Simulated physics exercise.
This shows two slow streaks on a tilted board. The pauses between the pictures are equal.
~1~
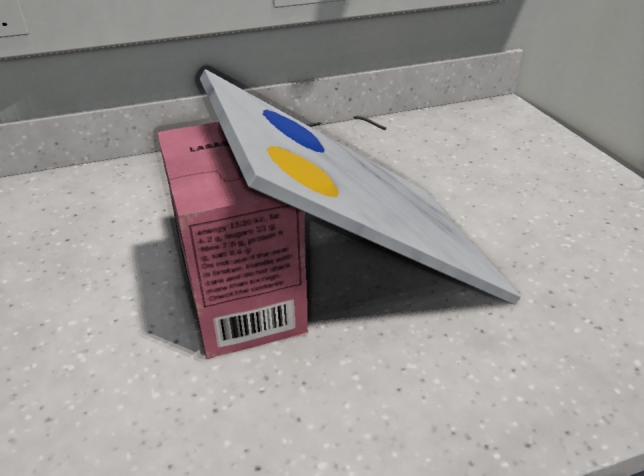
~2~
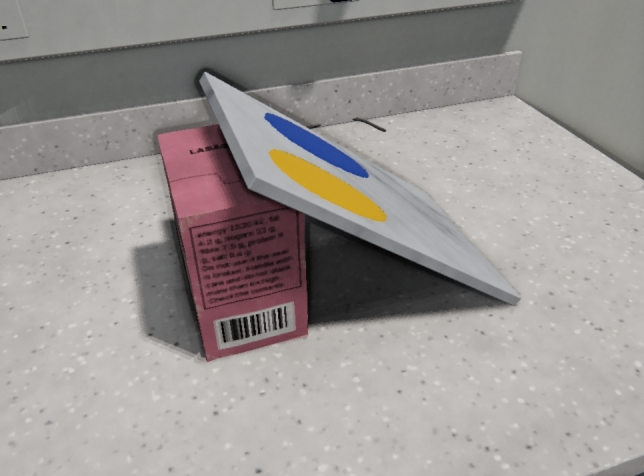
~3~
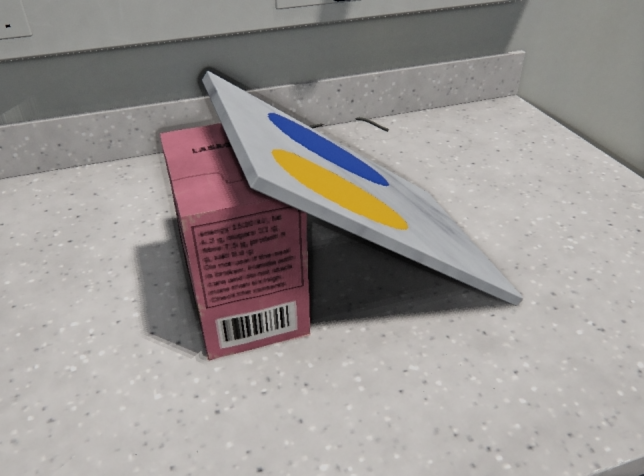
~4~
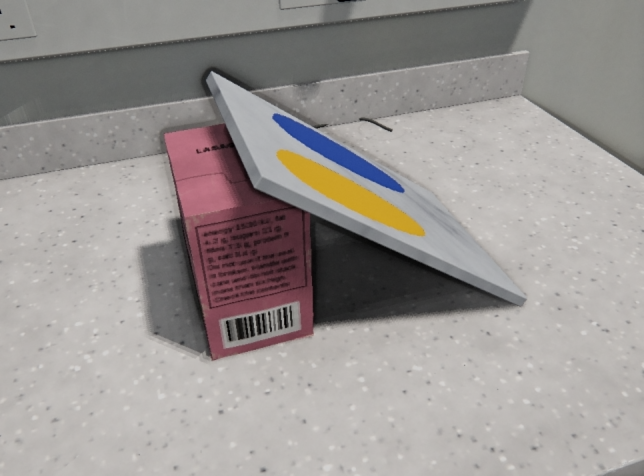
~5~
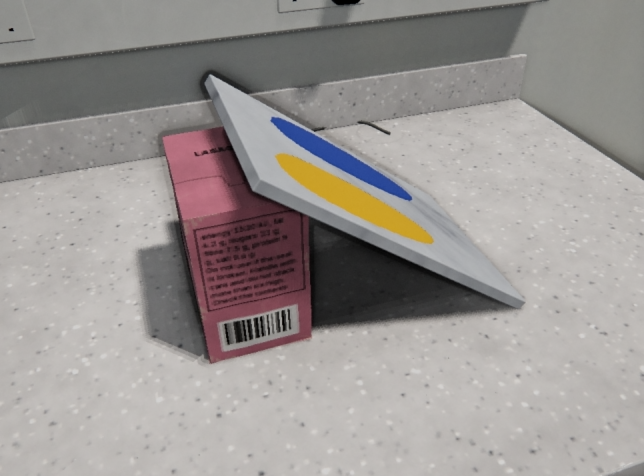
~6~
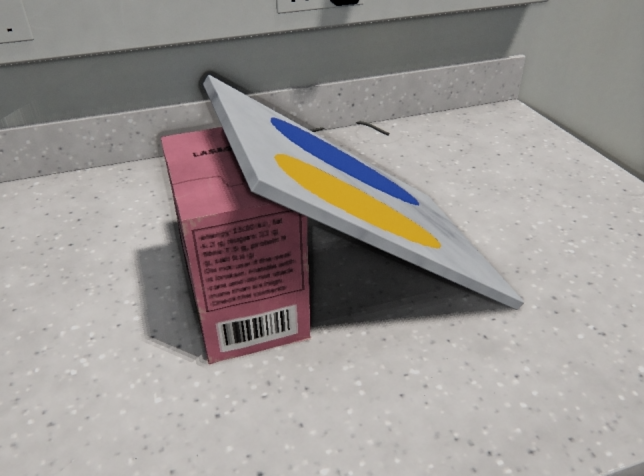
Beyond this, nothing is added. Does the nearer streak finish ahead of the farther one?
No, the farther one does.
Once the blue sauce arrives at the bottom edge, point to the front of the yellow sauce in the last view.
Around (469, 255).
Soon after, the yellow sauce is three quarters of the way down; the blue sauce is close to the edge.
In the end, the yellow sauce is three quarters of the way down; the blue sauce is at the low edge.
